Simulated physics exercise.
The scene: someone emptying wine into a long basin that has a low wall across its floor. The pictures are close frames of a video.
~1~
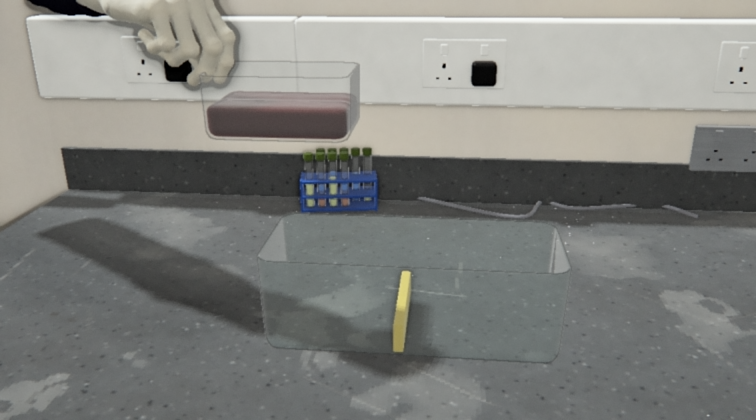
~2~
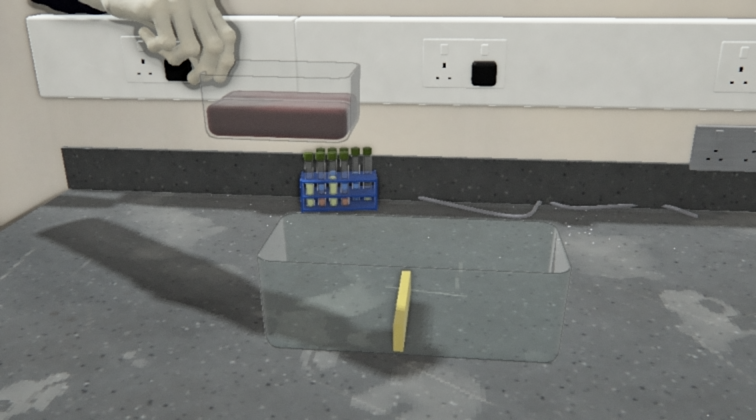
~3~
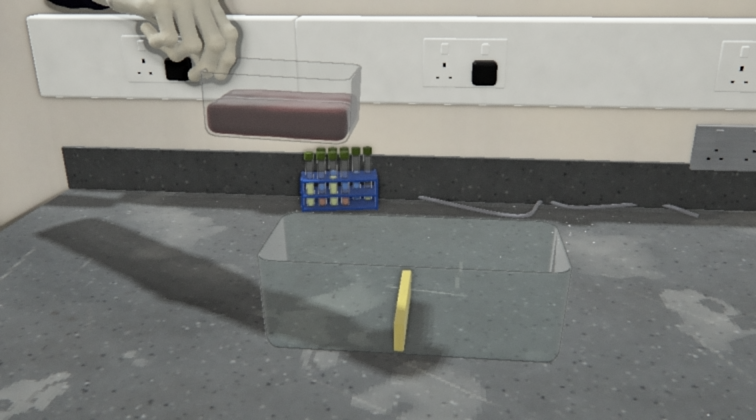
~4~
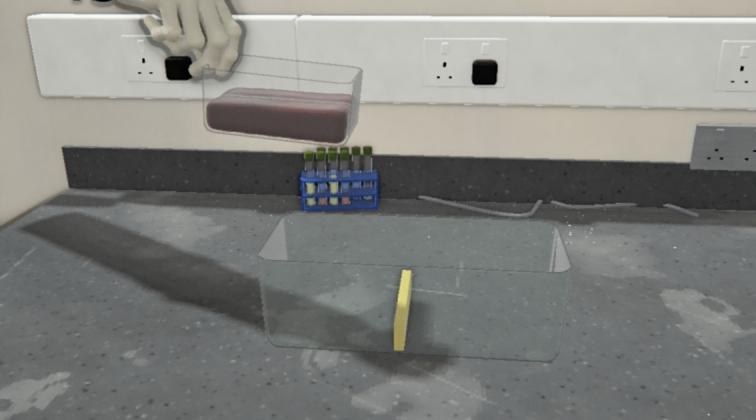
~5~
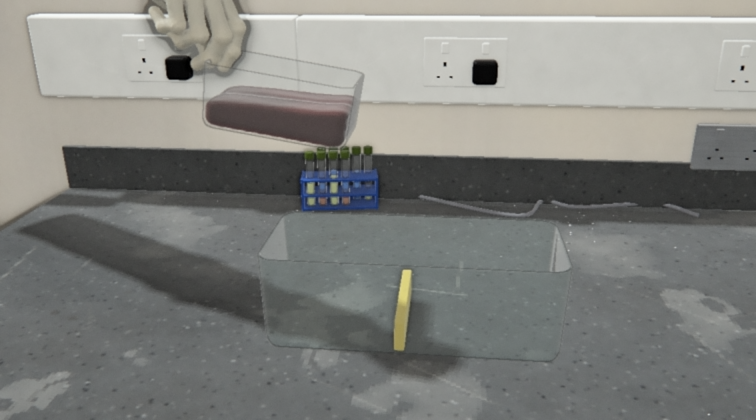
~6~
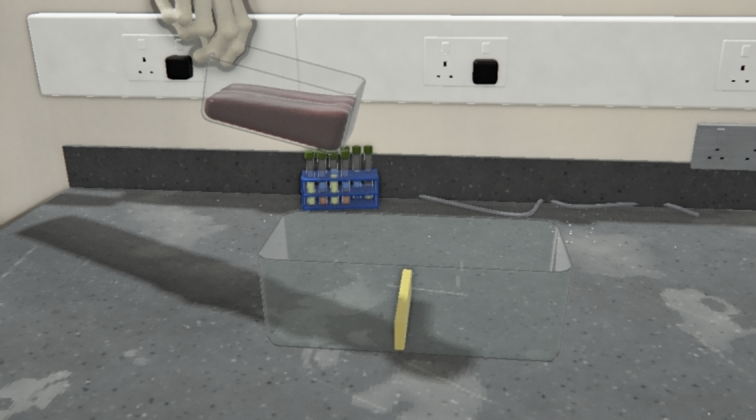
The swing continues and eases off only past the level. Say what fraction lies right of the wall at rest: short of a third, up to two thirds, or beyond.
The share right of the wall is from a third to two thirds.
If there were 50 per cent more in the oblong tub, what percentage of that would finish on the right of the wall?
Close to 55 per cent.
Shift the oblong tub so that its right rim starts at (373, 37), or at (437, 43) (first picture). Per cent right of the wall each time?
In turn 60 and 90 in a hundred.
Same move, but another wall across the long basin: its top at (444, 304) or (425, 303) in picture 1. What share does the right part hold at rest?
Near 10 % and 10 %.
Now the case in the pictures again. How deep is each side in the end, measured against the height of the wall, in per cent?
Left about 40, right about 20.
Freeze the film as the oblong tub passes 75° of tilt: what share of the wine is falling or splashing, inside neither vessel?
About 50 per cent.
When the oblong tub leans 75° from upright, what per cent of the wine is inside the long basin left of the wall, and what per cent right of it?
Left about 5, right about 0.
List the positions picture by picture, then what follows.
Tilt 0°; pouring edge (354, 72); surface from (219, 98) to (353, 101); the long basin's rim runs from (270, 236) to (563, 248); the wall's top is at (403, 297), in the first picture.
Tilt 1°; pouring edge (354, 72); surface from (219, 98) to (354, 101), in the second picture.
Tilt 2°; pouring edge (356, 74); surface from (219, 97) to (354, 102), in the third picture.
Tilt 5°; pouring edge (357, 78); surface from (219, 95) to (354, 103), in the fourth picture.
Tilt 9°; pouring edge (359, 83); surface from (219, 93) to (354, 104), in the fifth picture.
Tilt 14°; pouring edge (360, 89); surface from (218, 91) to (354, 104), in the sixth picture.
A moment on, the oblong tub is tipped on its side and 41 per cent is still to pour, 6 is left of the wall and 1 right of it.
Next, the oblong tub is tipped right over and 12 per cent is still to pour, 39 is left of the wall and 41 right of it.
Then the oblong tub is tipped right over and 0 per cent is still to pour, 55 is left of the wall and 41 right of it.
Later the oblong tub is tipped right over and 0 per cent is still to pour, 56 is left of the wall and 42 right of it.
Finally, 56 per cent lies left of the wall, 42 right of it and 1 outside.
